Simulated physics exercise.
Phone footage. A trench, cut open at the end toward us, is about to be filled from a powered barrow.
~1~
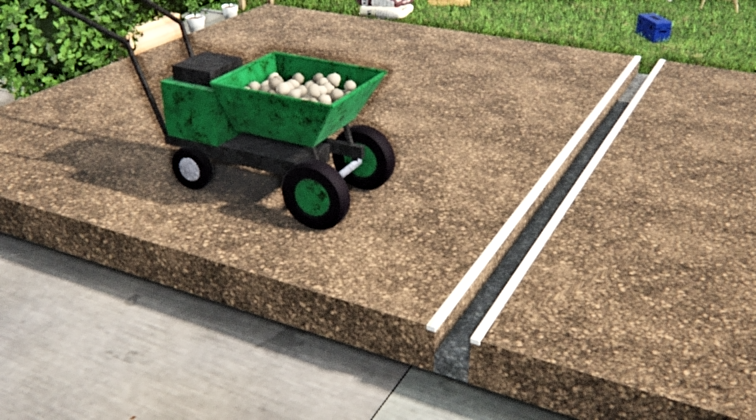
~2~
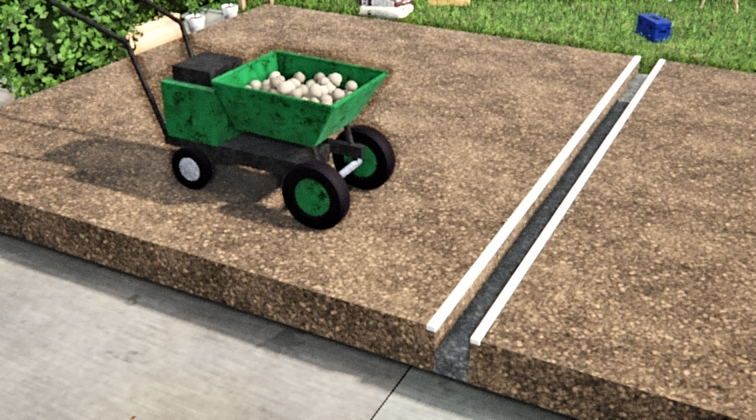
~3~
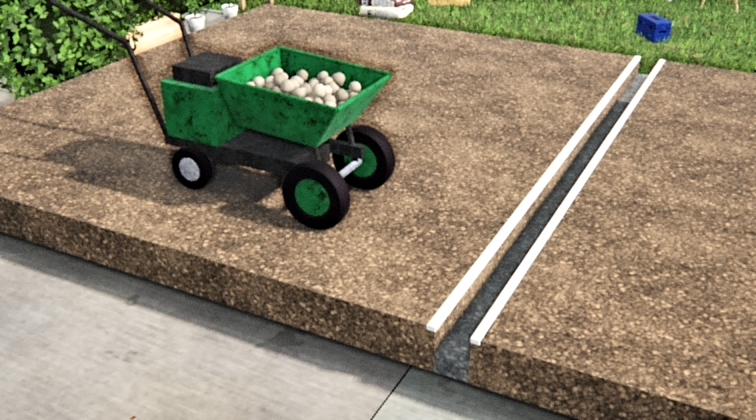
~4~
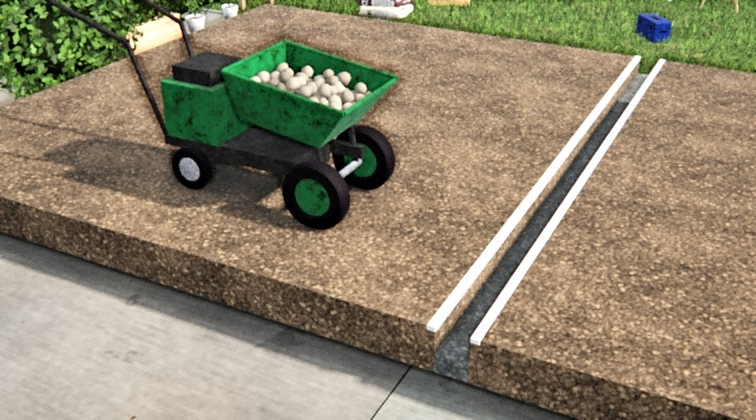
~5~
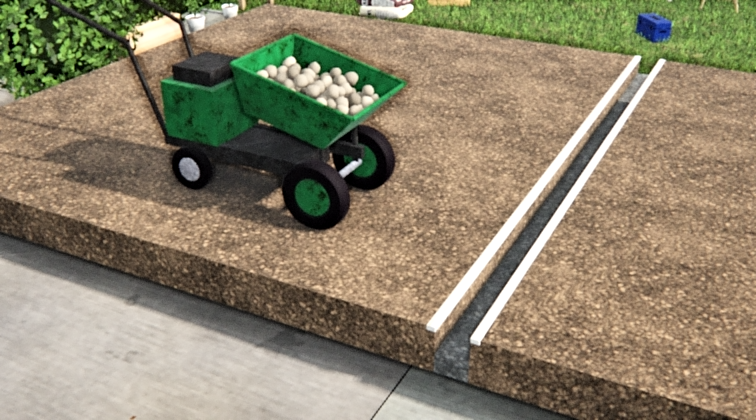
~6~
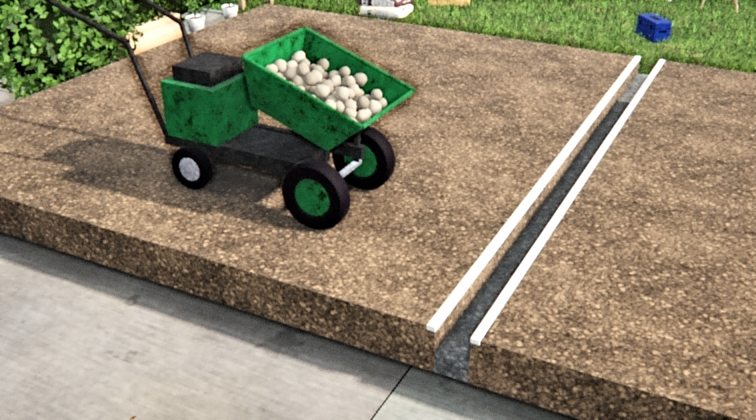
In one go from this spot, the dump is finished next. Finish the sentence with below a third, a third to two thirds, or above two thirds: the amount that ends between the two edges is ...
The amount that ends between the two edges is below a third.
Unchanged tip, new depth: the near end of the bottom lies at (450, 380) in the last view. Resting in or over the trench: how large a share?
Something close to 10 per cent.
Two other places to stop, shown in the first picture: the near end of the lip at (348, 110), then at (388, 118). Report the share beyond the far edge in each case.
First try: Some 0 %; second try: 10 %.
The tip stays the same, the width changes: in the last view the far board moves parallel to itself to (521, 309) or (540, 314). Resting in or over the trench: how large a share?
In order: Near 20, then 20 percent.
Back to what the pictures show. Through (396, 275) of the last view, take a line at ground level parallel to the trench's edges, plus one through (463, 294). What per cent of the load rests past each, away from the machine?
First some 70, then 20 per cent.
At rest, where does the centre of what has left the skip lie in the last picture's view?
I'd put the middle somewhere around (456, 230).
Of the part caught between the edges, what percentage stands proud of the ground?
0 %, roughly.
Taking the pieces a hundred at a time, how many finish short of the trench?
Some 85 per cent.
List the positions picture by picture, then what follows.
The first picture shows lip of the skip at (331, 107), level; top of the load at (295, 96), river pebbles; first edge of the trench at (458, 291); far edge at (500, 303), the trench under half as wide as the skip, and about as deep as wide.
The second picture shows lip of the skip at (333, 108), level; top of the load at (296, 95).
The third picture shows lip of the skip at (337, 110), tipped barely; top of the load at (292, 86).
The fourth picture shows lip of the skip at (344, 114), tipped a little; top of the load at (299, 83).
The fifth picture shows lip of the skip at (353, 119), tipped a little; top of the load at (293, 73).
The sixth picture shows lip of the skip at (362, 127), tipped clearly; top of the load at (291, 75); first edge of the trench at (458, 291); far edge at (500, 303).
Soon after the last picture, skip tipped steeply; all in the skip.
A little later, skip tipped steeply; nearly all in the skip; a stray few short of the trench; a stray few falling.
Later still, skip tipped right over; about a third in the skip; about two thirds short of the trench; a small part in or heaped over the trench.
By the end, skip tipped right over; a stray few in the skip; most short of the trench; a small part in or heaped over the trench; a stray few beyond it.
